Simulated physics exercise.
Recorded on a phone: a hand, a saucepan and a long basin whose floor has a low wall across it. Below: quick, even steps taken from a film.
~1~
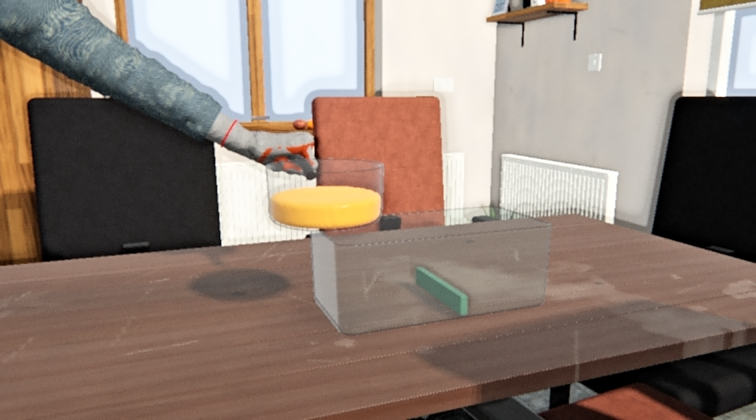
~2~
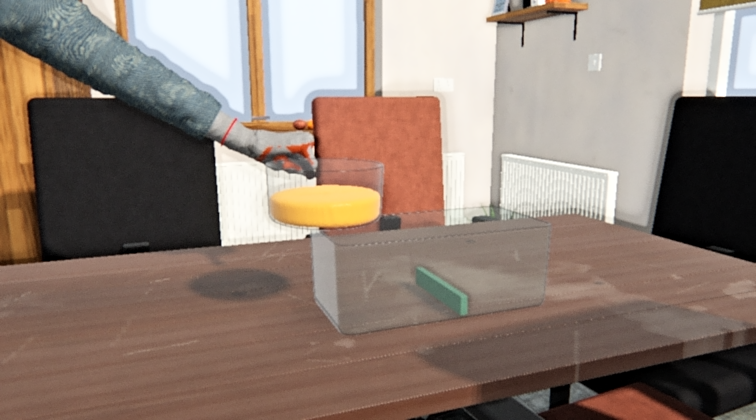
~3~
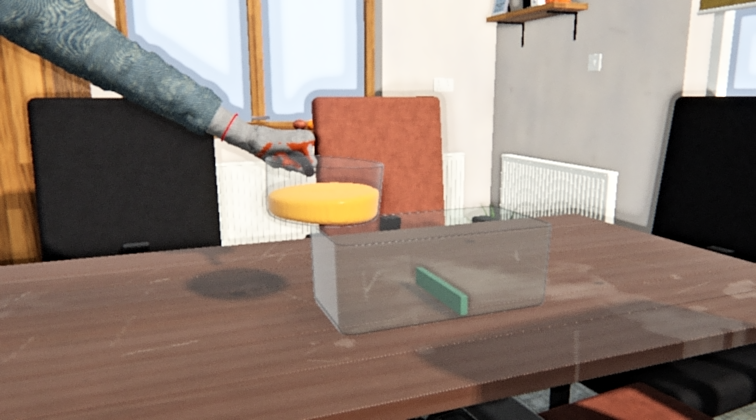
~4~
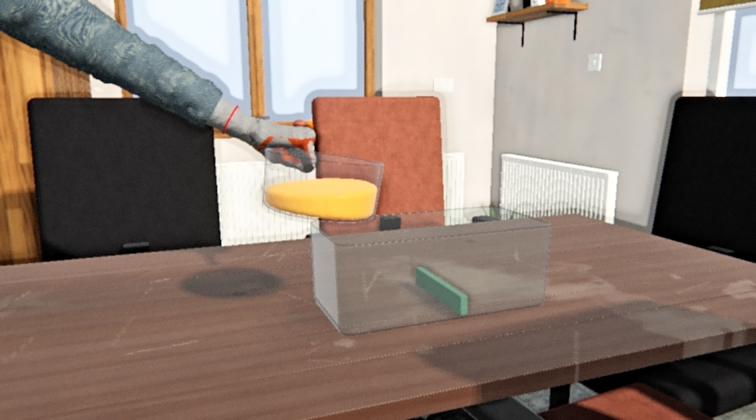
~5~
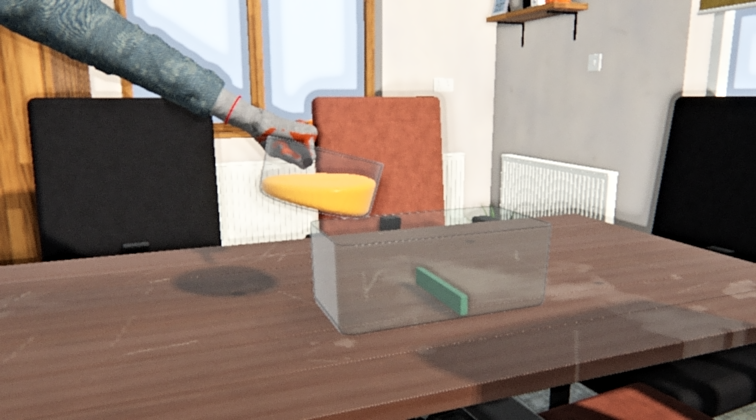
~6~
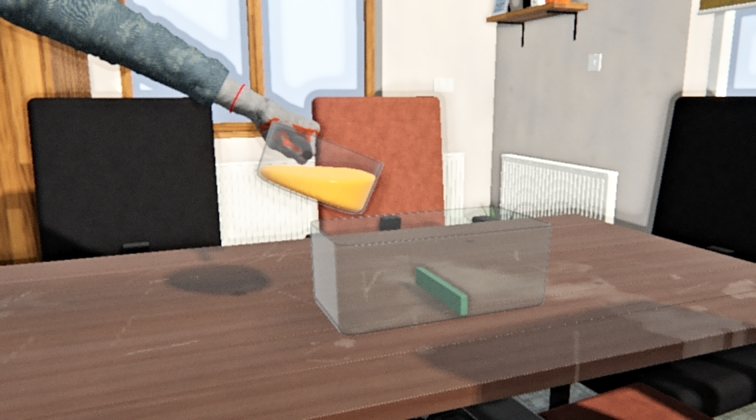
Dining room, a gloved hand gradually tilting a clear saucepan of orange-yellow juice rightward above a long transparent basin on a wooden table.
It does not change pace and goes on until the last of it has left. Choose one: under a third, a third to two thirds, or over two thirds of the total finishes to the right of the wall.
A third to two thirds finishes to the right of the wall.
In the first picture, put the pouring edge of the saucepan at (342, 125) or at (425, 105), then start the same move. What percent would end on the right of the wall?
It would come to near 20 per cent, and then near 50 per cent.
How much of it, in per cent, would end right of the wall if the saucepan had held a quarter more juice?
Some 55 parts in a hundred, give or take.
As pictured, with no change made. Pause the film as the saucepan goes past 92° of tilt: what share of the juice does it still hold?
Roughly 55 %.
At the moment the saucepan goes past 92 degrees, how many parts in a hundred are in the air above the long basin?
Some 45 per cent, I'd say.
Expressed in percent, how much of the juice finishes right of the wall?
Some 55 parts in a hundred.
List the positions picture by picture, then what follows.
It leans 0°; its right rim is at (379, 164); the juice meets the walls at (270, 199) and (375, 192); the long basin's rim runs from (322, 234) to (523, 216); the wall's top is at (440, 282), in the first picture.
It leans 1°; its right rim is at (379, 164); the juice meets the walls at (270, 198) and (375, 191), in the second picture.
It leans 4°; its right rim is at (379, 164); the juice meets the walls at (268, 196) and (374, 188), in the third picture.
It leans 9°; its right rim is at (379, 164); the juice meets the walls at (265, 191) and (372, 183), in the fourth picture.
It leans 15°; its right rim is at (378, 164); the juice meets the walls at (262, 182) and (370, 178), in the fifth picture.
It leans 23°; its right rim is at (378, 165); the juice meets the walls at (259, 169) and (371, 174), in the sixth picture.
A moment on, the saucepan is tipped on its side and 55 per cent is still to pour, 1 is left of the wall and 0 right of it.
Next, the saucepan is tipped right over and 5 per cent is still to pour, 21 is left of the wall and 61 right of it.
Then the saucepan is tipped right over and 0 per cent is still to pour, 36 is left of the wall and 55 right of it.
Later the saucepan is tipped right over and 0 per cent is still to pour, 43 is left of the wall and 53 right of it.
Finally, 43 per cent lies left of the wall, 53 right of it and 4 outside.
